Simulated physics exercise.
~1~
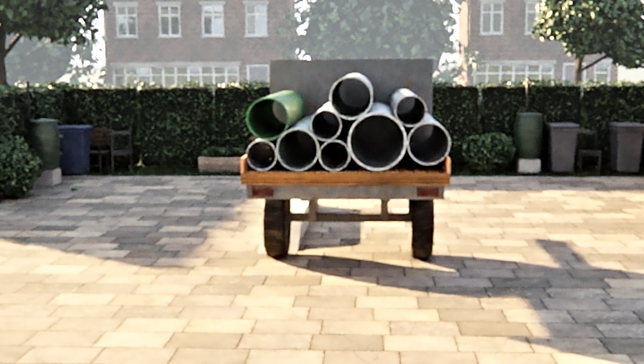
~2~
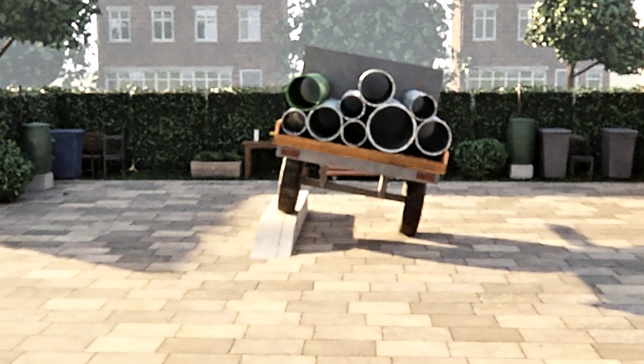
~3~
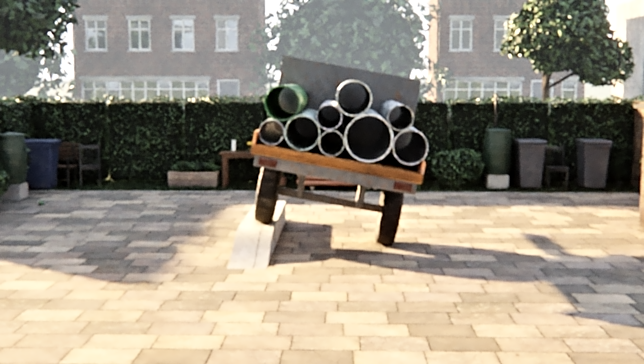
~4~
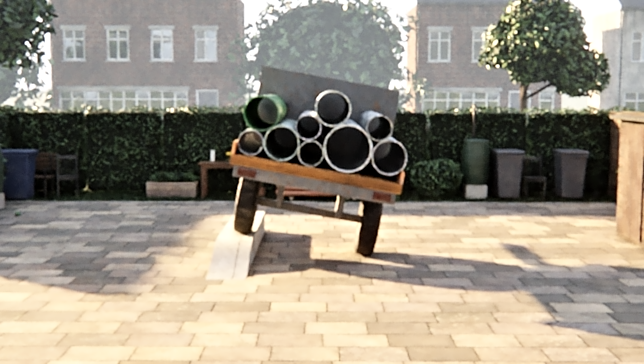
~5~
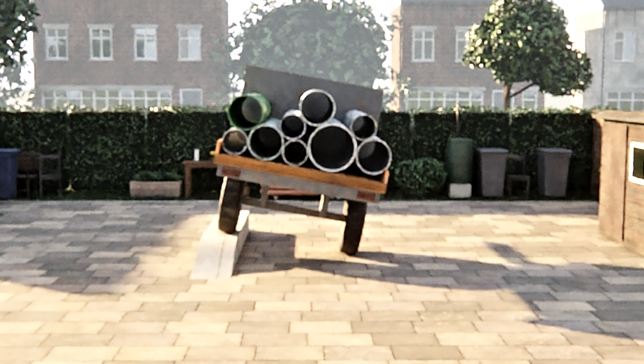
In the video, a trailer loaded with hollow steel pipes, one of them green, stands on a paved yard, then rolls its left wheel up onto a concrete ramp and halts, tilted to the right. The view pans slightly right, and the green pipe remains aboard on top of others.
